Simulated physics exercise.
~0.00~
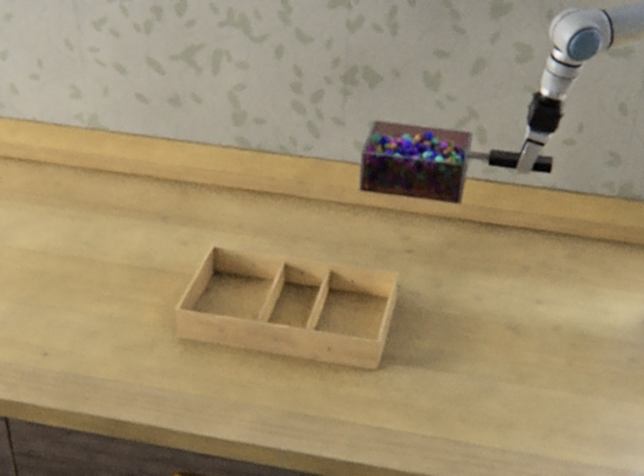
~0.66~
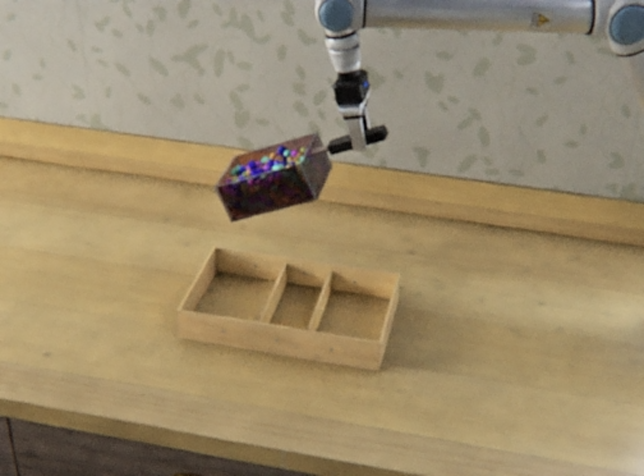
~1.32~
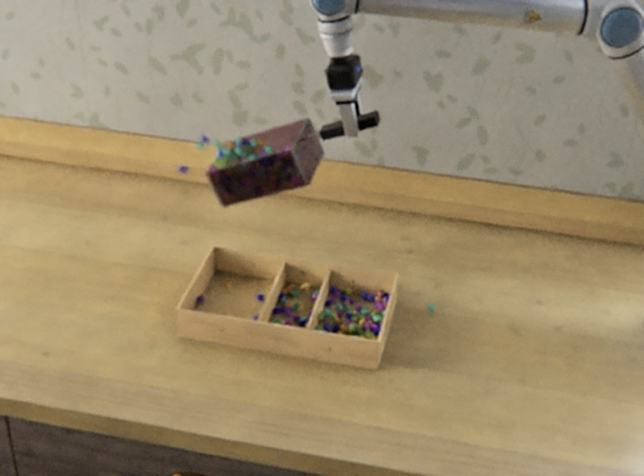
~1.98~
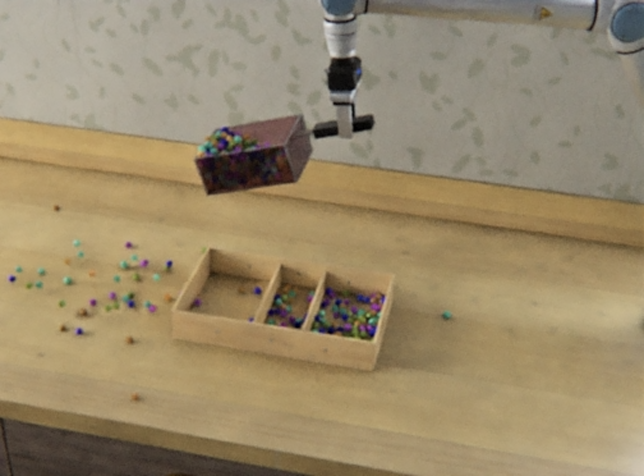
A grey robot arm reaches in from the upper right, gripping a see-through reddish box of small multicoloured balls above a pale wooden counter, seen from slightly above against a leaf-patterned wall. Below sits an open wooden crate with three compartments. The arm carries the box left and tips it over the crate. Balls collect in the right and middle compartments, while others scatter at the box's left end. The box then tilts partly back, still holding many balls, with more strewn across the counter left of the crate and few in its left compartment.
